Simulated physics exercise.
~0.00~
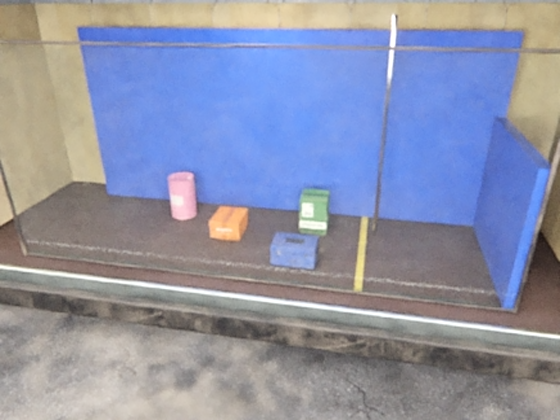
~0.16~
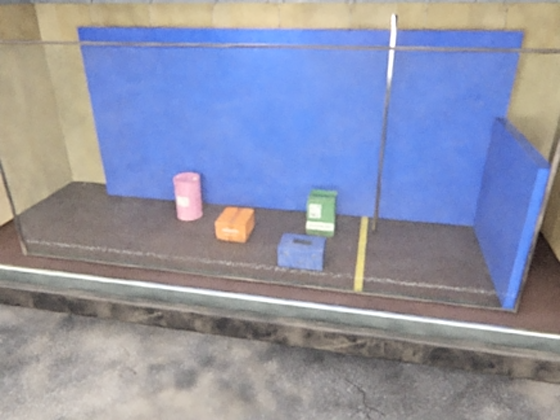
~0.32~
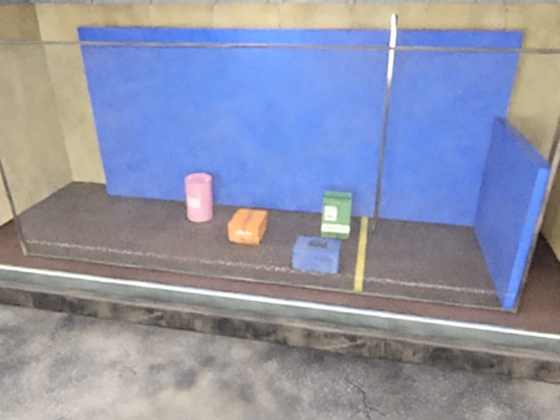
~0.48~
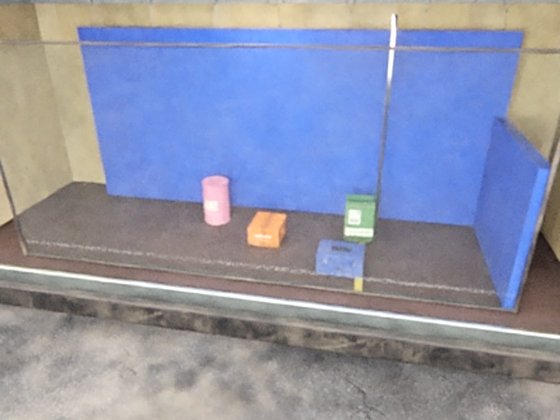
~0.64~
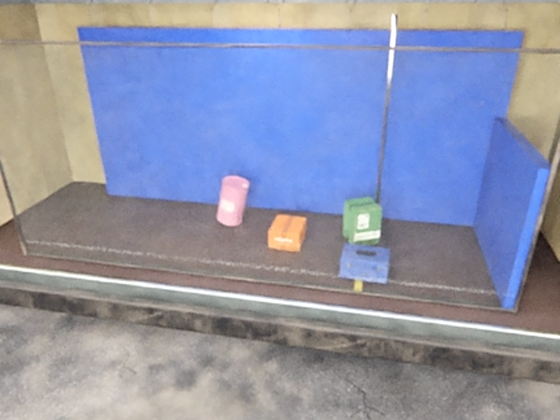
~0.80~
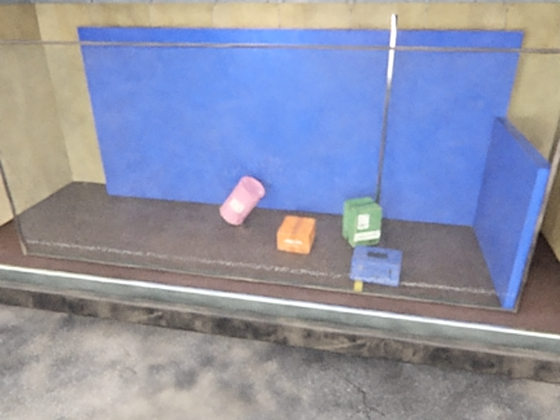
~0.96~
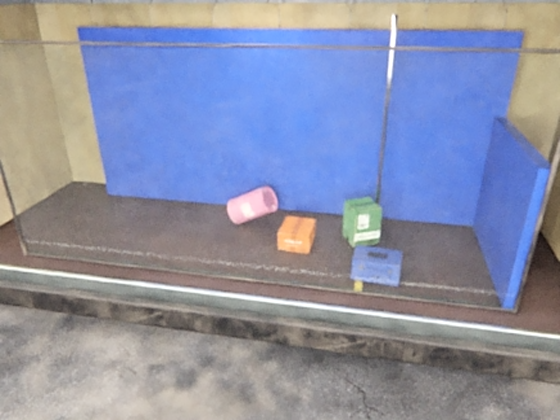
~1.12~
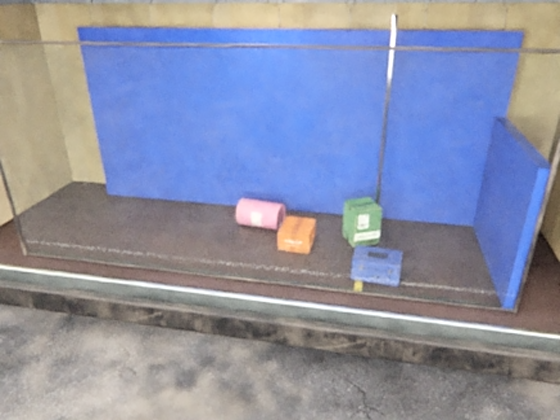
At the start, a pink drum, an orange carton, a blue toolbox and an upright green pack stand apart on the dark floor of a bay with blue walls, left of a yellow line. All four slide to the right together, a little at first and then farther. The green pack comes to a stop by the pole, still upright, while the others keep sliding and the drum begins to lean. The toolbox crosses the line and stops, and the carton halts short of it. The drum tips over to the right and ends on its side behind the carton.
